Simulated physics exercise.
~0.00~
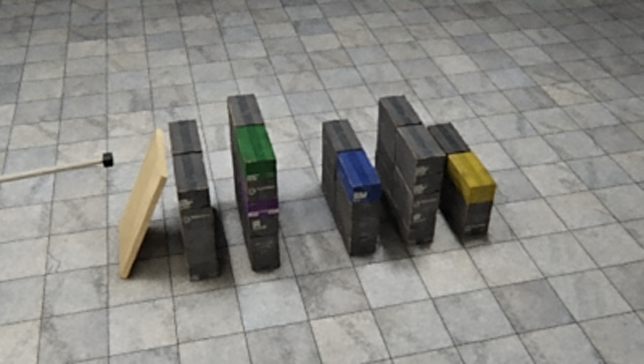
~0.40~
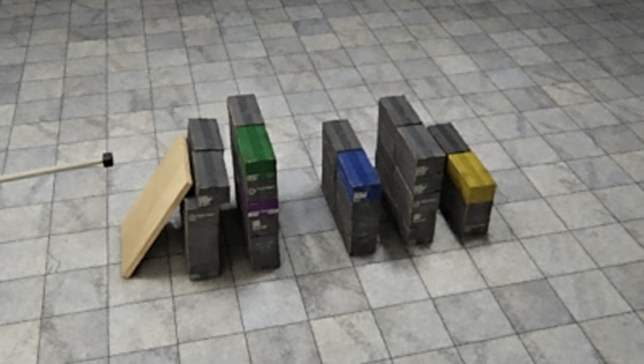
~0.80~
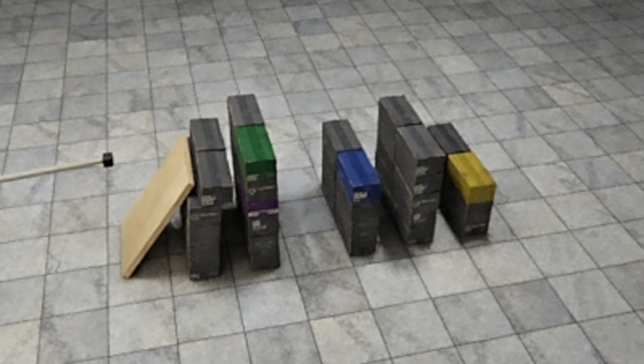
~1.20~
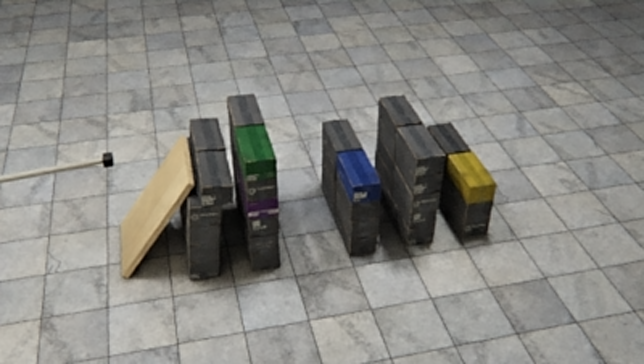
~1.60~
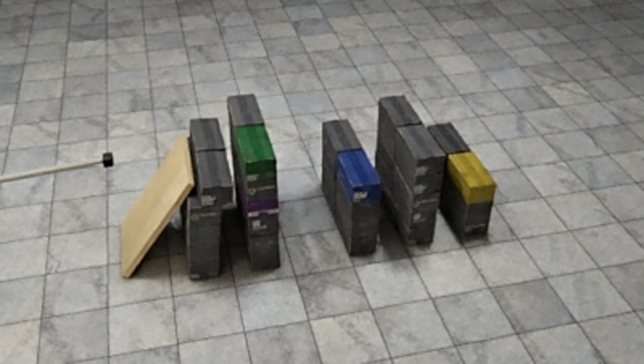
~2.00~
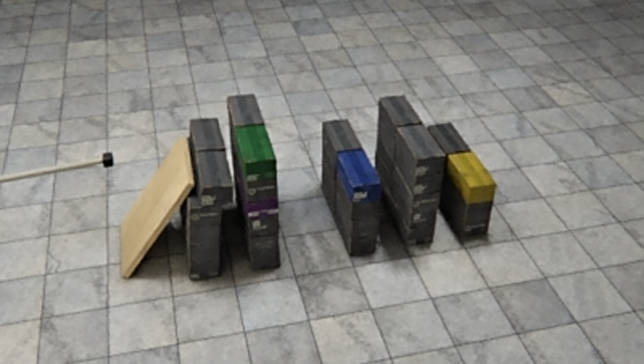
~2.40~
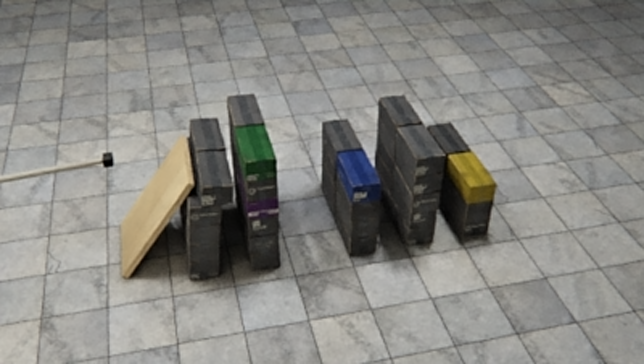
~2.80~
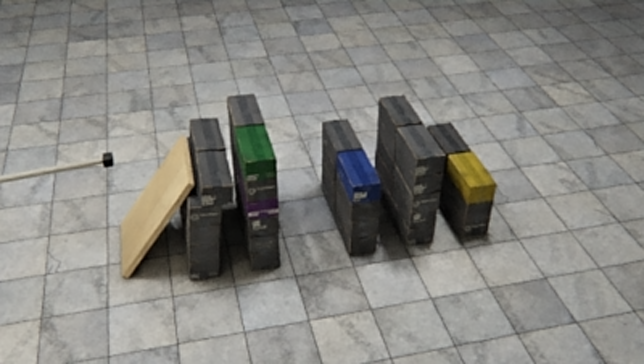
On a grey tiled floor, a wooden board beside a short row of dark stacked boxes tipped right and came to rest against the first stack, nudging it slightly toward the green-topped one, while every stack, including the yellow-topped one, stayed standing.
